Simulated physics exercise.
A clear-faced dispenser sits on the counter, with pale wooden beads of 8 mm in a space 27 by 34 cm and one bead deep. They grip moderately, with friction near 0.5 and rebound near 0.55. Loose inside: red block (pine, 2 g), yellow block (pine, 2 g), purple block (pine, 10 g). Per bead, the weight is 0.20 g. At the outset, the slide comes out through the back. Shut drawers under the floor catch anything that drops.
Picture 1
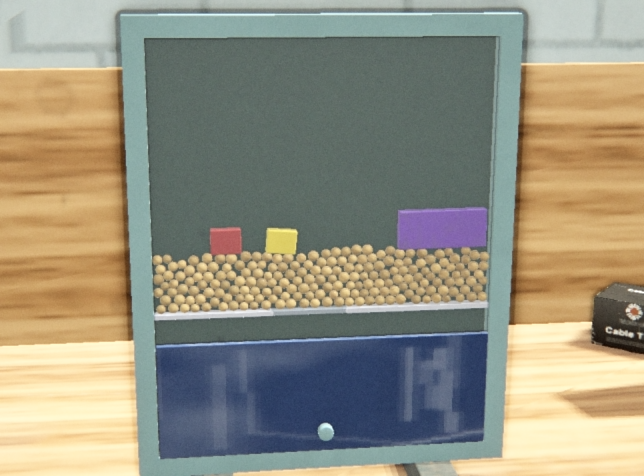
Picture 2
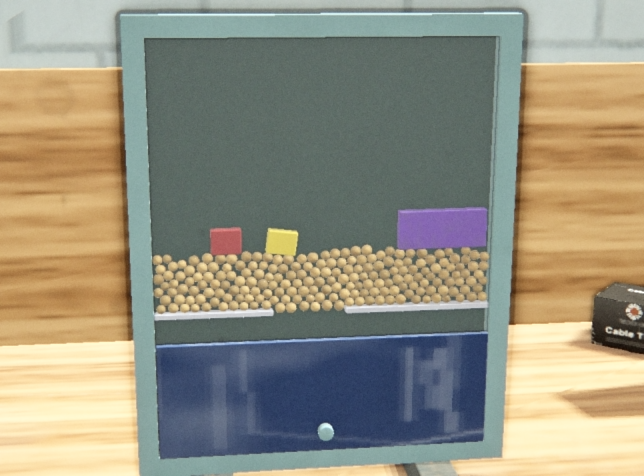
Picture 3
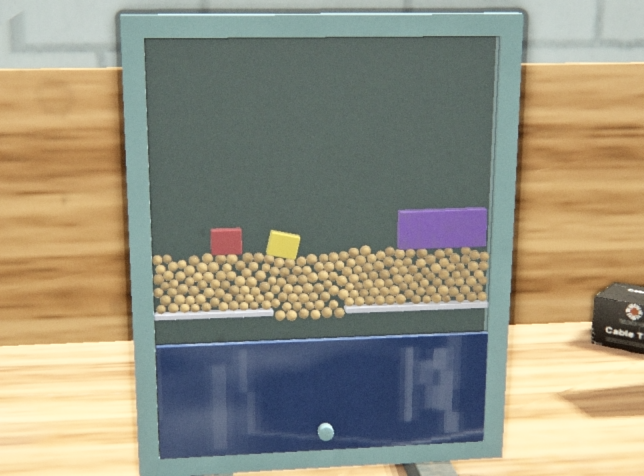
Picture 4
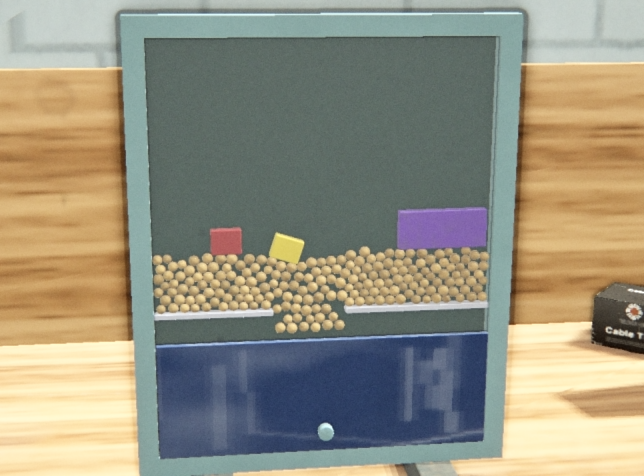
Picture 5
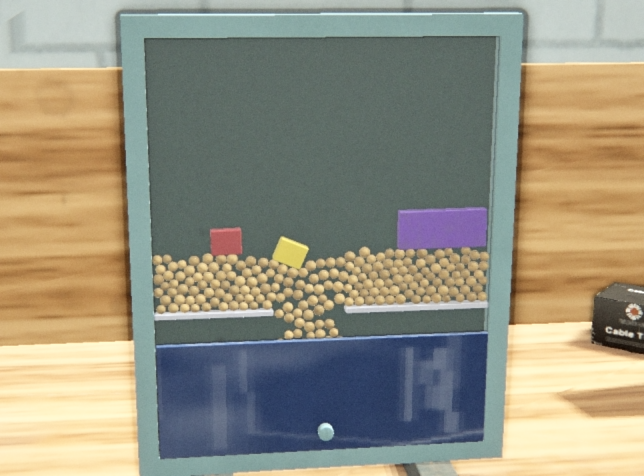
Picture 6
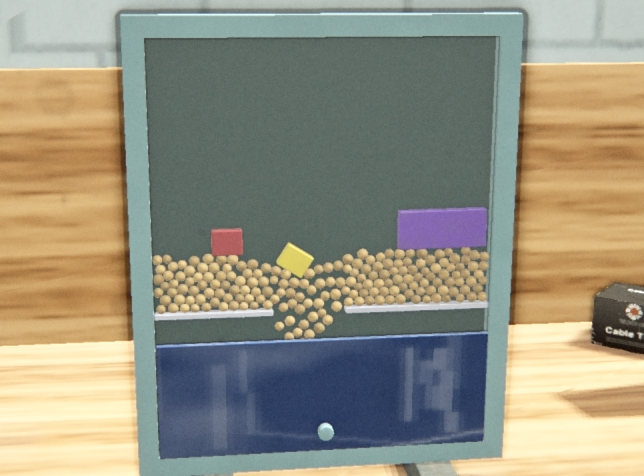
A clear-faced dispenser stood on the counter as a gap opened beneath its pale beads; they dropped through, and the yellow block tilted right and sank slightly while the red and purple blocks barely moved.
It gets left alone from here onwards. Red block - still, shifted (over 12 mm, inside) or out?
Dropped.
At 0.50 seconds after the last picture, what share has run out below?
It should be near 50 per cent.
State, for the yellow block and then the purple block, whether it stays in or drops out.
Yellow block gone, purple block gone.
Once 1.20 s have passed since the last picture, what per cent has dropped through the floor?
Some 50 per cent.
Then, 0.15 s after the last picture, 30 % are out; red block moved 1.2 cm tilted 9°; yellow block below the floor; purple block moved 0.2 cm tilted 3°.
Then, 0.50 s after the last picture, 50 % are out; red block below the floor; yellow block below the floor; purple block moved 5.1 cm tilted 19°.
Then, 1.20 s after the last picture, 50 % are out; red block below the floor; yellow block below the floor; purple block below the floor.
All still 1.9 s after it, 50 % are out; red block below the floor; yellow block below the floor; purple block below the floor.
